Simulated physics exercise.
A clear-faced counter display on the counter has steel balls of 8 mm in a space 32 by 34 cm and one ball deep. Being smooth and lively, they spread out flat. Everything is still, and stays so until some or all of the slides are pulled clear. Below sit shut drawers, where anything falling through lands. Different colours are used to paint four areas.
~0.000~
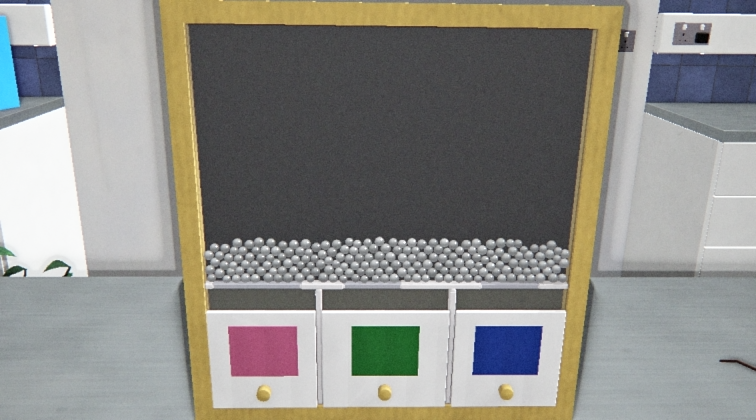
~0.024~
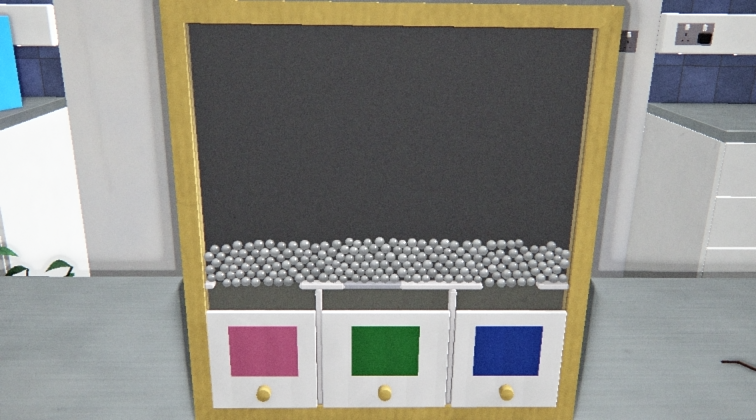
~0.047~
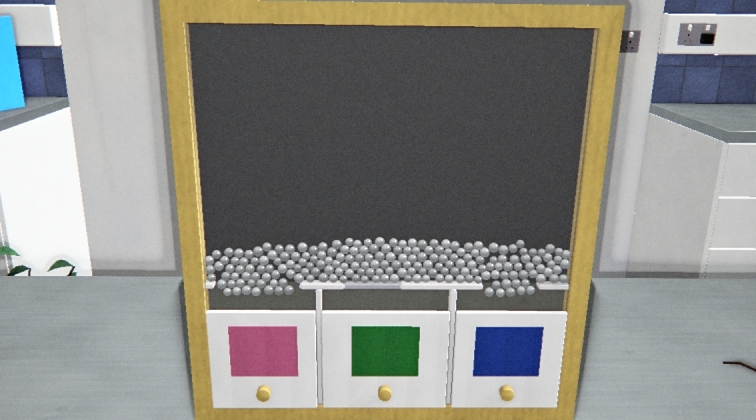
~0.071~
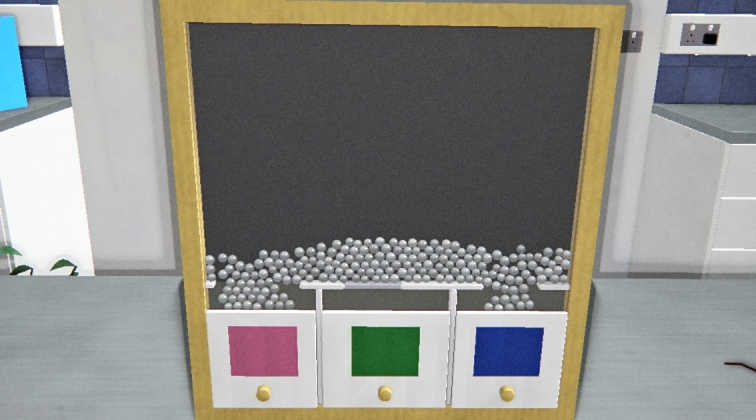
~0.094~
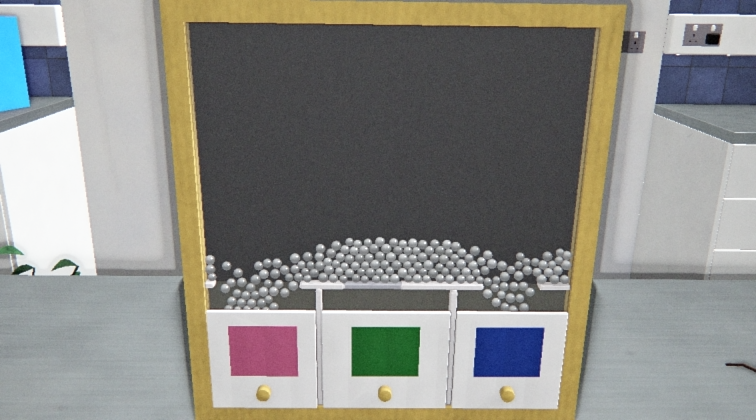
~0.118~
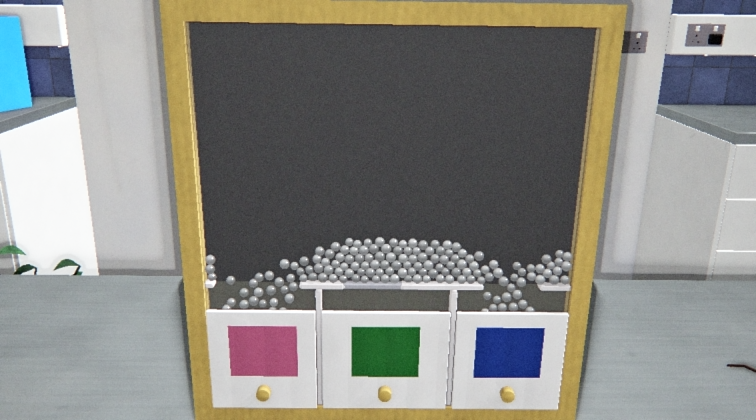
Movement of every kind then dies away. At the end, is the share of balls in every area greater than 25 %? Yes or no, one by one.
Pink: Yes, greater. Blue: Yes, greater. Green: No, not greater. Black: No, not greater.
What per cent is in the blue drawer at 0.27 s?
It comes to roughly 25 %.
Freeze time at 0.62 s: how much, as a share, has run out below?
Some 70 percent by that moment.
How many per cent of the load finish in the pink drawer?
I'd put it at about 40 per cent.
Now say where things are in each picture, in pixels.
About 200 balls; load centre (384, 264); pink (264, 352), blue (507, 351), green (385, 351), black (392, 54); slides (209, 284) to (305, 285), (339, 285) to (405, 285), (476, 285) to (542, 285), in the first picture.
In the second picture, 2 of 3 slides gone; load centre (384, 265); 0 out.
Load centre (385, 265); 13 out, in the third picture.
Load centre (390, 271); 33 out, in the fourth picture.
Load centre (397, 265); 56 out, in the fifth picture.
Load centre (403, 273); 71 out, in the sixth picture.
After 0.27 s, 55 % are out; pink 30 %, blue 25 %, black 45 %.
After 0.62 s, 70 % are out; pink 35 %, blue 35 %, black 30 %.
After 1.32 s, 75 % are out; pink 40 %, blue 40 %, black 25 %.
Settled by 2.1 s, 80 % are out; pink 40 %, blue 40 %, green 0 %, black 20 %.
